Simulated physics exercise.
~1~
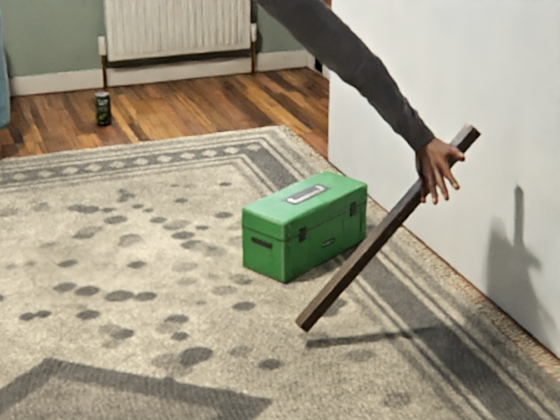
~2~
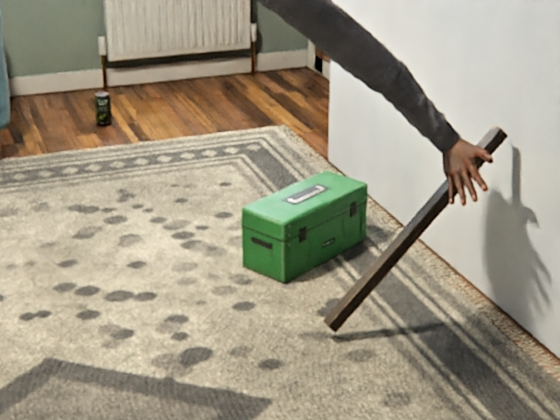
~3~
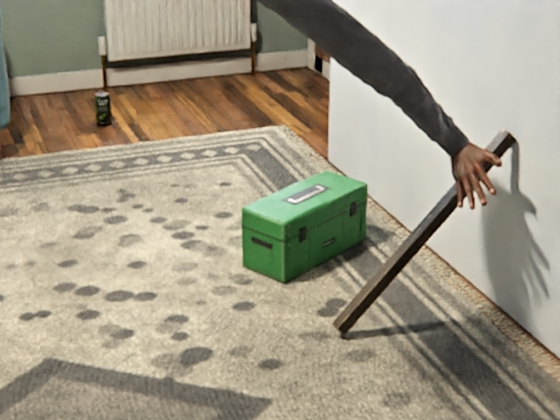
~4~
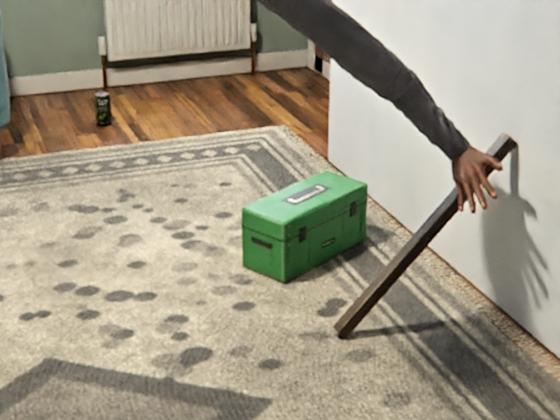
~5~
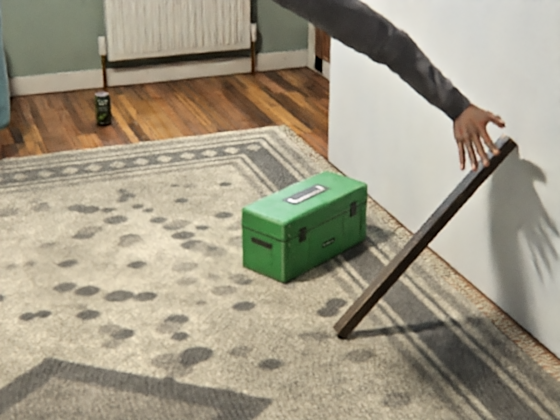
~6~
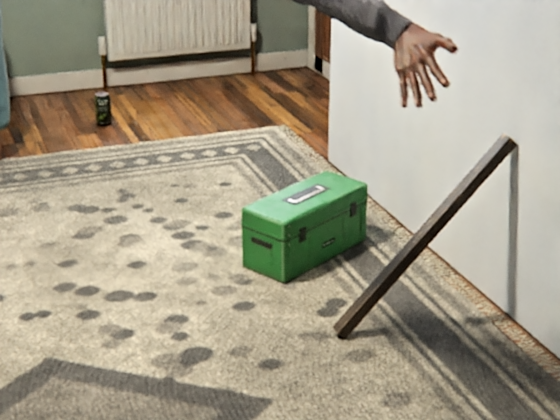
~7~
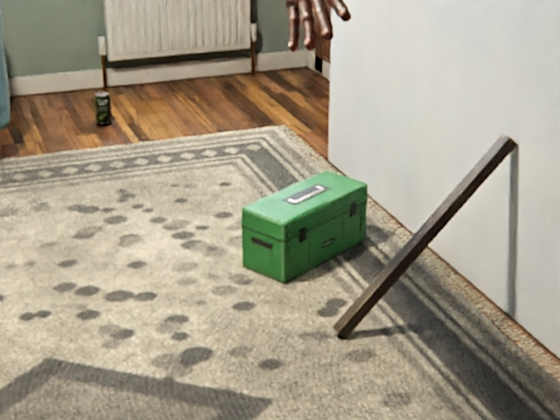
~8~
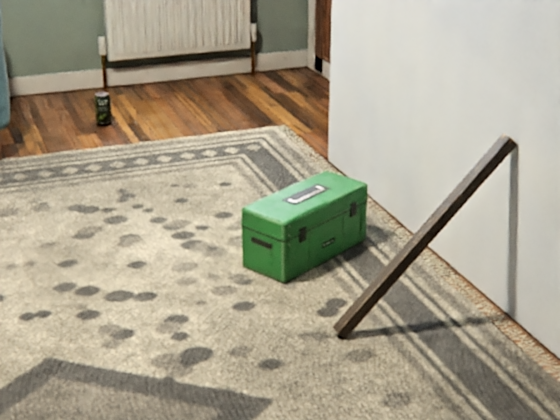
The clip shows a hand moving a dark pole to the right beside a green toolbox on a patterned rug and leaning it against a pale wall. The hand lets go and withdraws from view, and the pole stays leaning while the toolbox remains in place.
